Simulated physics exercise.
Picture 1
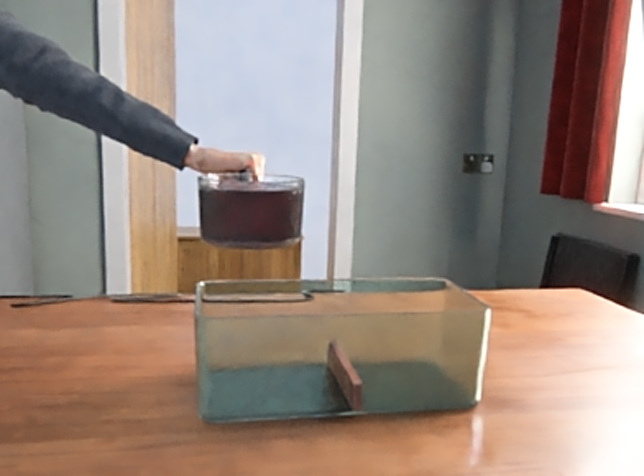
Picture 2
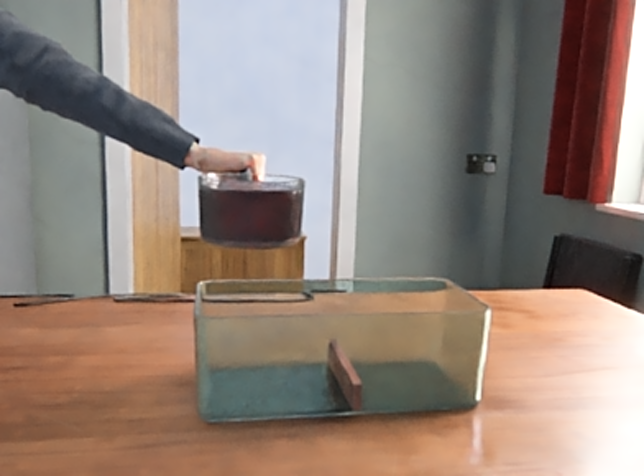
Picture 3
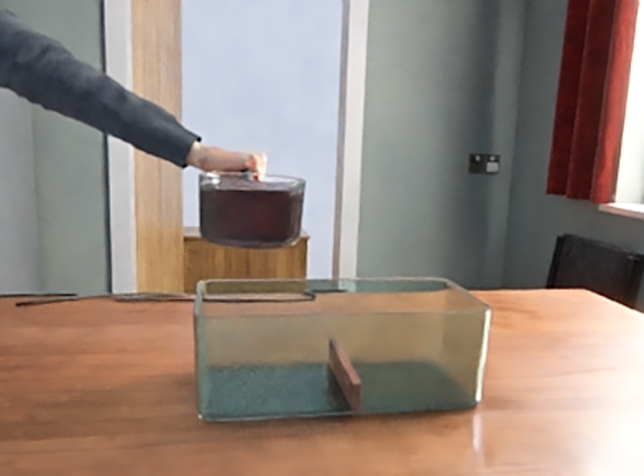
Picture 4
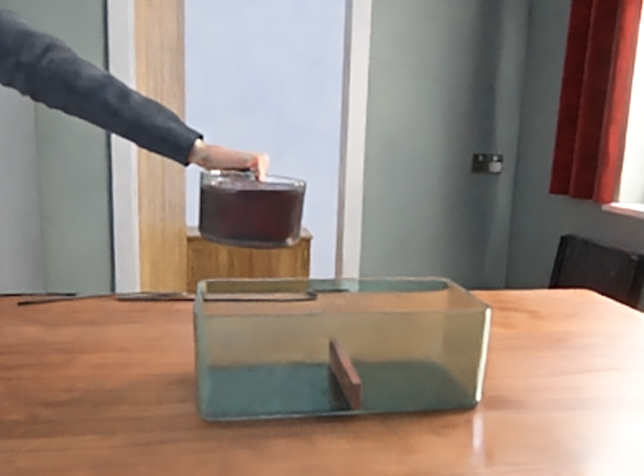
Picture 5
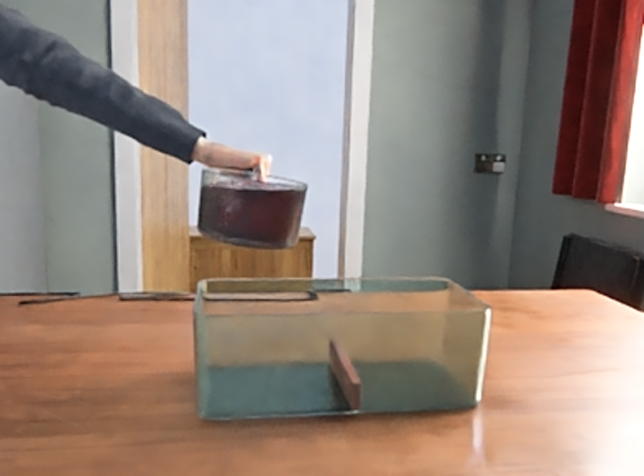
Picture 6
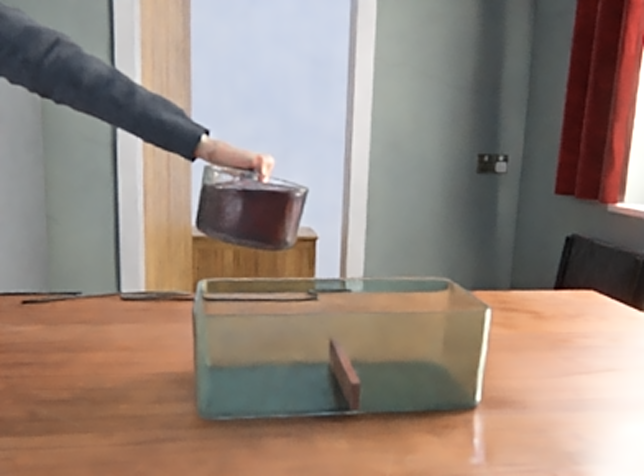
Above a long glass basin on a table, a hand slowly tilts a pan of tea rightward.
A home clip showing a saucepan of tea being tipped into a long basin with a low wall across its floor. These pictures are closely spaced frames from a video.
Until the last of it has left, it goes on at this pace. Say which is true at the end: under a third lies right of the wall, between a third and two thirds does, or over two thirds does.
A third to two thirds.
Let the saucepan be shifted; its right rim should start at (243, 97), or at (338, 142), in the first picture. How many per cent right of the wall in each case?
First about 10, then 90 per cent.
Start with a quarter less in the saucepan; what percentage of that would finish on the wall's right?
45 per cent.
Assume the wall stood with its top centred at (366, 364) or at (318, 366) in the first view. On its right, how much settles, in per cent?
First try close to 25 percent, second try close to 80 percent.
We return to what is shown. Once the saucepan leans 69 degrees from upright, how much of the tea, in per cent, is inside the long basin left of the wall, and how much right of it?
Split: Left 5 per cent, right 10 per cent.
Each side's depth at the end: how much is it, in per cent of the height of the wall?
Once still, it is 30 % on the left and 50 % on the right.
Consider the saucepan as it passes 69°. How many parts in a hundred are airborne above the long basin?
Around 30 %.
A moment on, the tilt is 69° and 59 per cent is still to pour, 3 is left of the wall and 10 right of it.
Next, the tilt is 104° and 10 per cent is still to pour, 24 is left of the wall and 58 right of it.
Then the tilt is 108° and 0 per cent is still to pour, 40 is left of the wall and 59 right of it.
Later the tilt is 108° and 0 per cent is still to pour, 40 is left of the wall and 59 right of it.
In the end 40 per cent lies left of the wall, 59 right of it and 0 outside.
